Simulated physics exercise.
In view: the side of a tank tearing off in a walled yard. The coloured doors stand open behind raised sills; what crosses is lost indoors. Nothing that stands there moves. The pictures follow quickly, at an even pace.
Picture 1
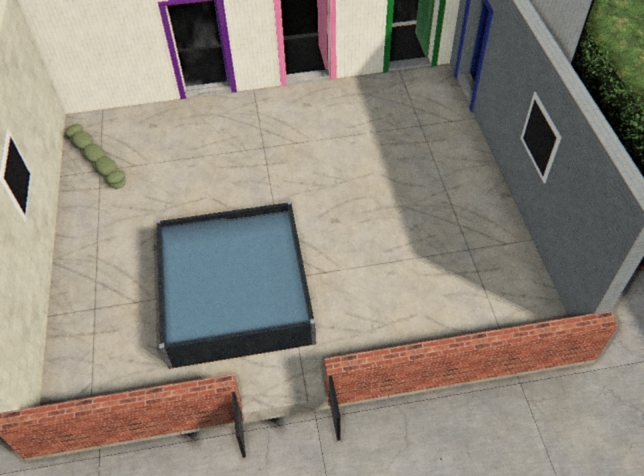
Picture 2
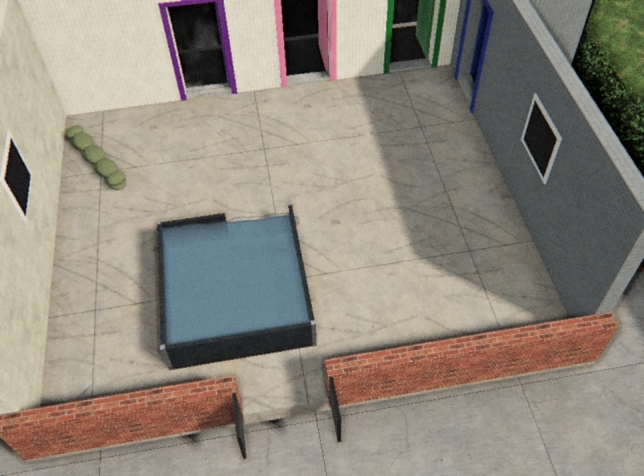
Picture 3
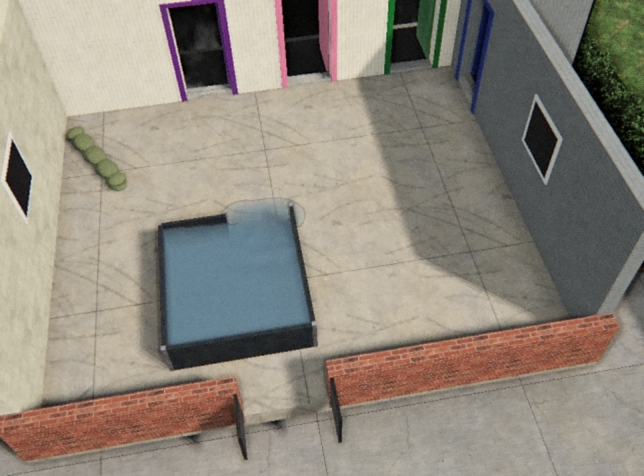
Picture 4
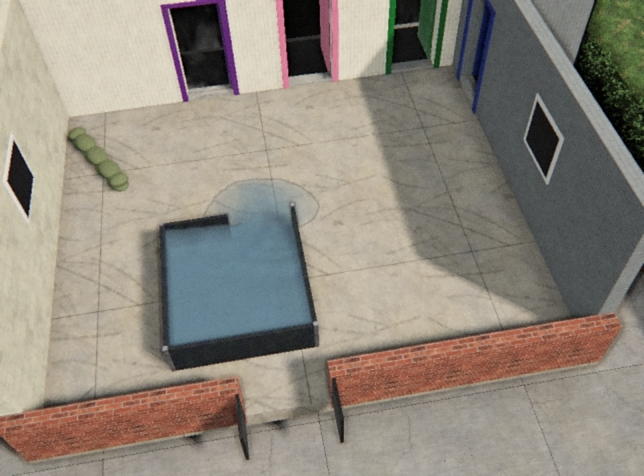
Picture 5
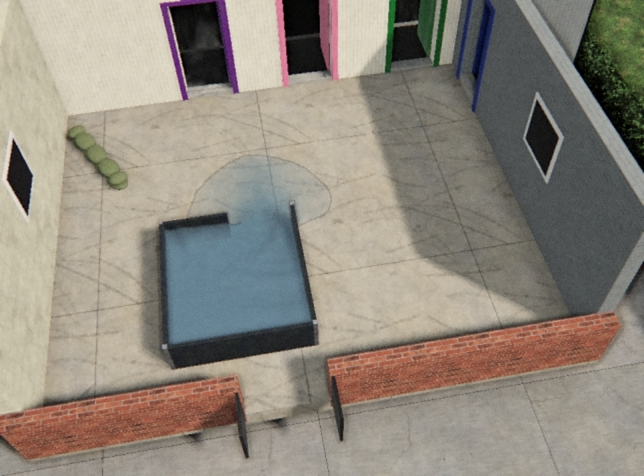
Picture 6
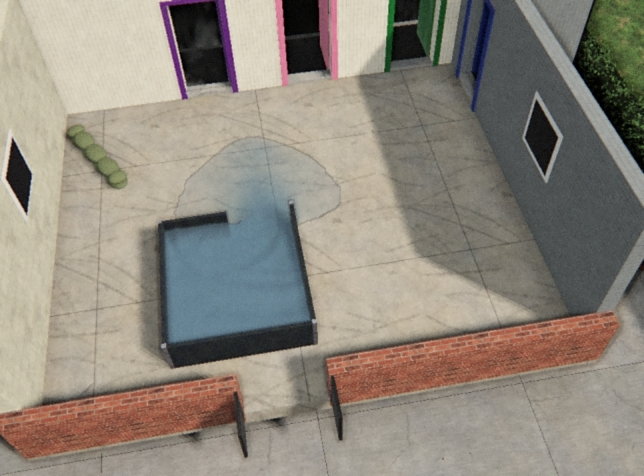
Water pouring through a gap in the far side of a dark-walled tank and spreading in a widening fan across a walled yard.
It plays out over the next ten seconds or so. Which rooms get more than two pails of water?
The pink door takes more than that; the green door takes more than that; the blue door stays under that; the purple door takes more than that.
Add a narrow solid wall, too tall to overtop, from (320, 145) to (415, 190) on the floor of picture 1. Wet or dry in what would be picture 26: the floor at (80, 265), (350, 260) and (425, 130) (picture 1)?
In turn: Dry, free of water, not flooded.
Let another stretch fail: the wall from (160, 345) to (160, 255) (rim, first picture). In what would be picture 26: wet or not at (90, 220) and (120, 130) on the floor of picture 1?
One after the other: Under water, dry.
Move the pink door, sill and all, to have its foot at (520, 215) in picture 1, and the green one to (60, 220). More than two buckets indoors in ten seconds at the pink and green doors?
In short: Pink door takes less; green door is under.
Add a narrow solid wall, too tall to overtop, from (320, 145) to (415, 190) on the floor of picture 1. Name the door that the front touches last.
That is the blue-painted one.
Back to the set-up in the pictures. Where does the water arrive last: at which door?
I say the blue one.
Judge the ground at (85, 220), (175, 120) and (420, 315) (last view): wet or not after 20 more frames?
In that order: Not flooded, under water, dry.
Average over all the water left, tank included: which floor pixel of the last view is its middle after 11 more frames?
Around (248, 235).
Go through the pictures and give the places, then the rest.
The first frame shows still water in the tank at (232, 273).
In the second frame, the front is at a hidden place, out from the gap on the tank's far side.
In the third frame, water pours out on the tank's far side and has run to (289, 203).
In the fourth frame, water pours out on the tank's far side and has run to (236, 186).
In the fifth frame, water pours out on the tank's far side and has run to (246, 159).
In the sixth frame, water pours out on the tank's far side and has run to (259, 140).
A moment on, water covers 20 % of the floor; the pink door not reached, the green door not reached, the blue door not reached, the purple door wet at the sill, nothing in.
Next, water covers 30 % of the floor; the pink door under two buckets in, the green door not reached, the blue door not reached, the purple door under two buckets in.
Then, water covers 40 % of the floor; the pink door over two buckets in, the green door under two buckets in, the blue door wet at the sill, nothing in, the purple door over two buckets in.
Later, water covers 50 % of the floor; the pink door far over two buckets in, the green door over two buckets in, the blue door wet at the sill, nothing in, the purple door far over two buckets in.
In the end, water covers 80 % of the floor; the pink door far over two buckets in, the green door over two buckets in, the blue door wet at the sill, nothing in, the purple door far over two buckets in.
